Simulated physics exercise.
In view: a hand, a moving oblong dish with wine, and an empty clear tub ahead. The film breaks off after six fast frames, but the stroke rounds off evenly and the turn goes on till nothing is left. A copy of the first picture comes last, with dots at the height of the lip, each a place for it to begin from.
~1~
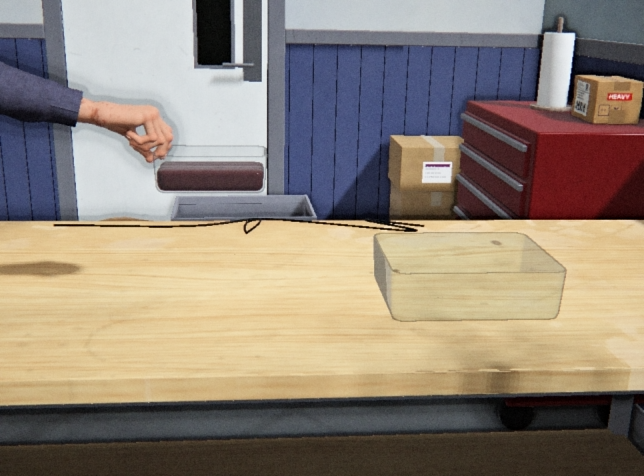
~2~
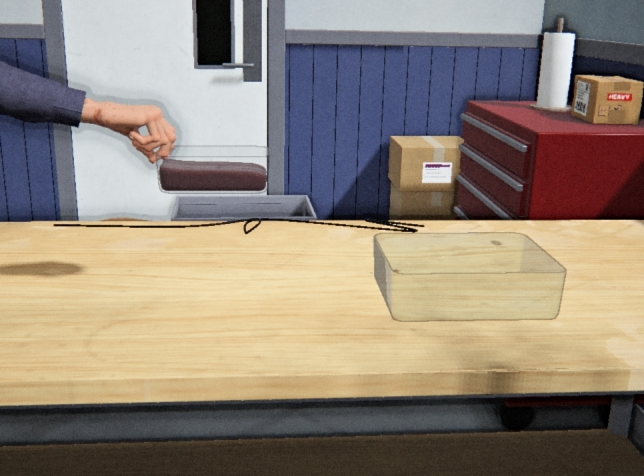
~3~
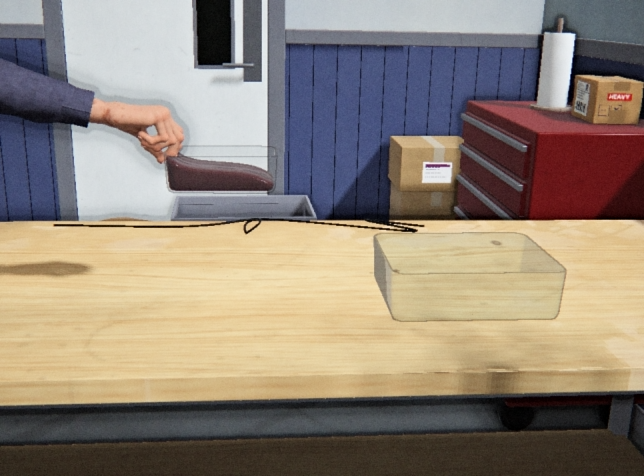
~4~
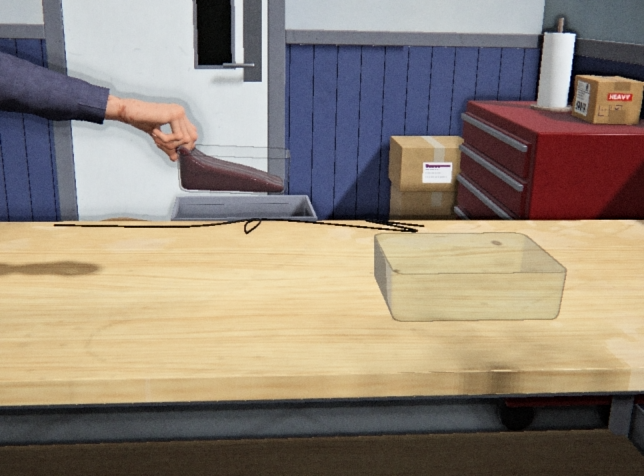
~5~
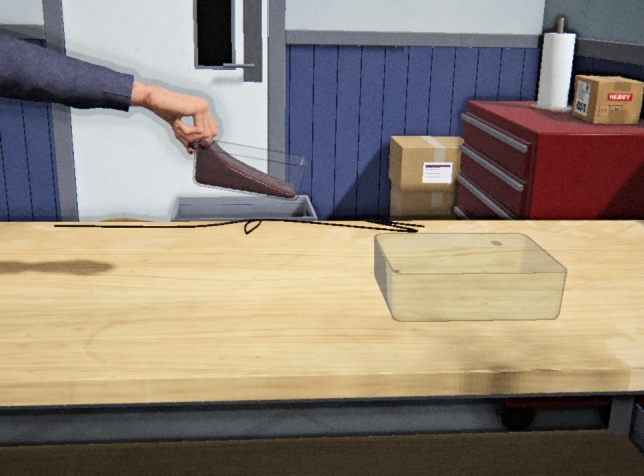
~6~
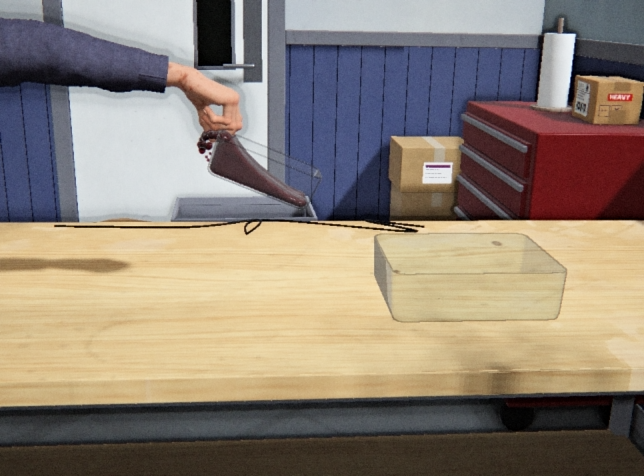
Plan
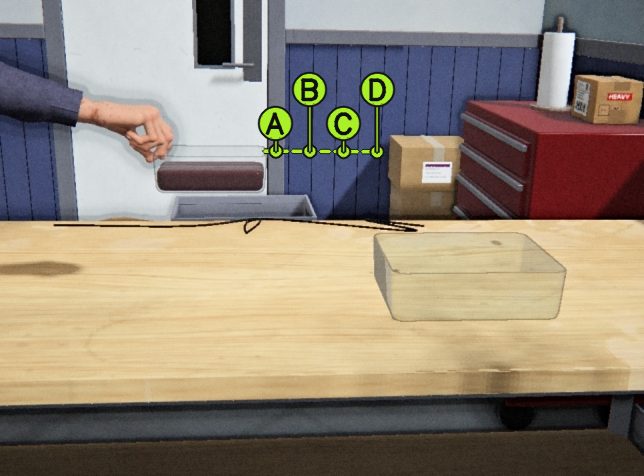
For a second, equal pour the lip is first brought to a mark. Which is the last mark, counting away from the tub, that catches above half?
Go for B.
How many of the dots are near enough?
Three of the four.
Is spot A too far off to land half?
Yes, that goes wrong.
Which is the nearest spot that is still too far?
A it is.
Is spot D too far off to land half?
No.
In lime, A at (275, 151); B at (309, 151); C at (343, 151); D at (377, 151).
If A is chosen, about 22 % lands in the tub, 75 % falls short.
If B is chosen, about 66 % lands in the tub, 22 % falls short and 12 % goes beside or beyond.
If C is chosen, about 82 % lands in the tub, 7 % falls short and 11 % goes beside or beyond.
If D is chosen, about 75 % lands in the tub, 7 % falls short and 19 % goes beside or beyond.
